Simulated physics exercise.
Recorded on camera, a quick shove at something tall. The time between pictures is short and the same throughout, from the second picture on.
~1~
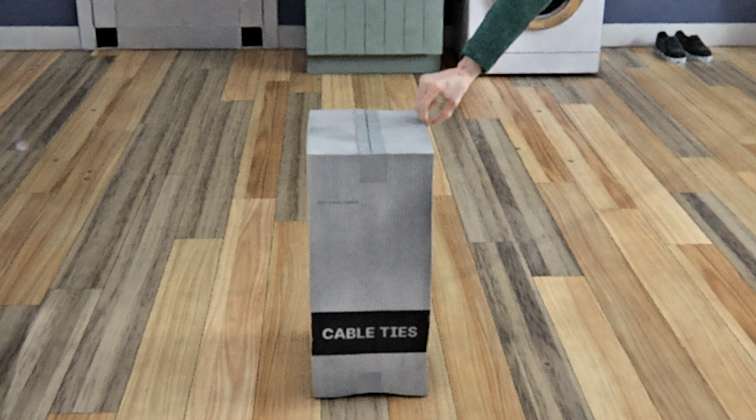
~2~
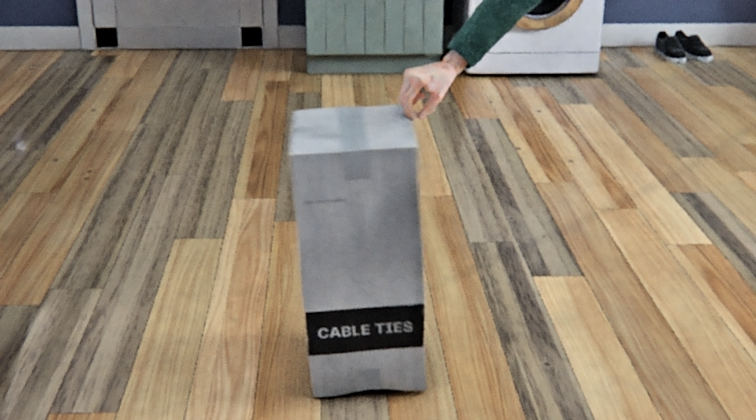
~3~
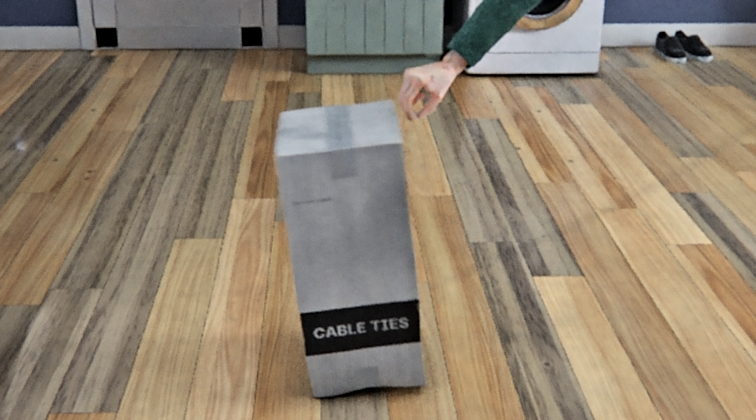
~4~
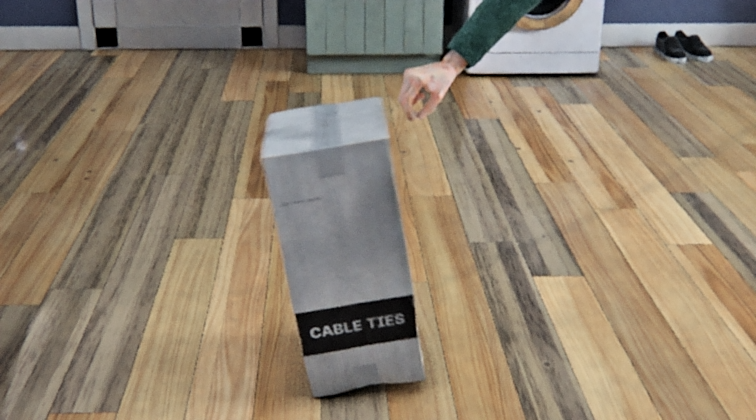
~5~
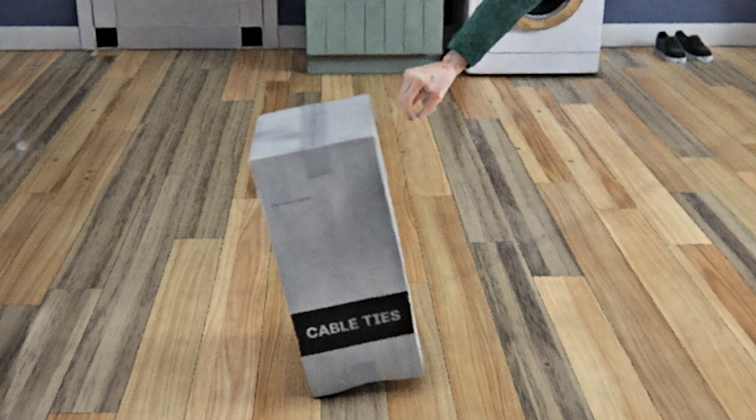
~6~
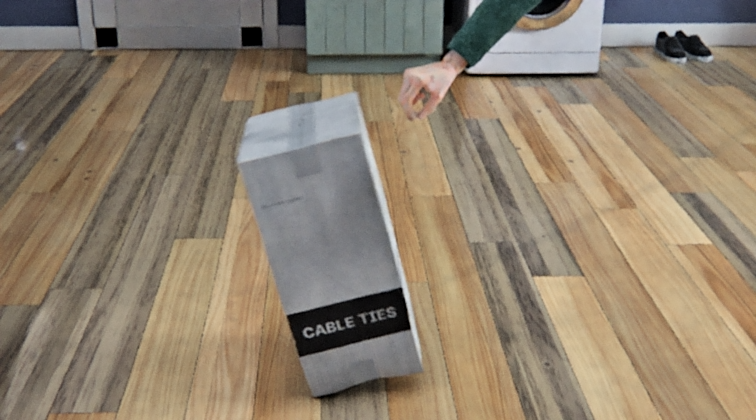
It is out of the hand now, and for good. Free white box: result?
It is knocked over.
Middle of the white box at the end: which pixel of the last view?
The middle ends up near (188, 317).
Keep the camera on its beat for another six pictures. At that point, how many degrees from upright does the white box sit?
About 25°.
Then, 0.28 s after the last picture, white box 46° off upright near (258, 251).
At rest, the white box topples, near (188, 317).
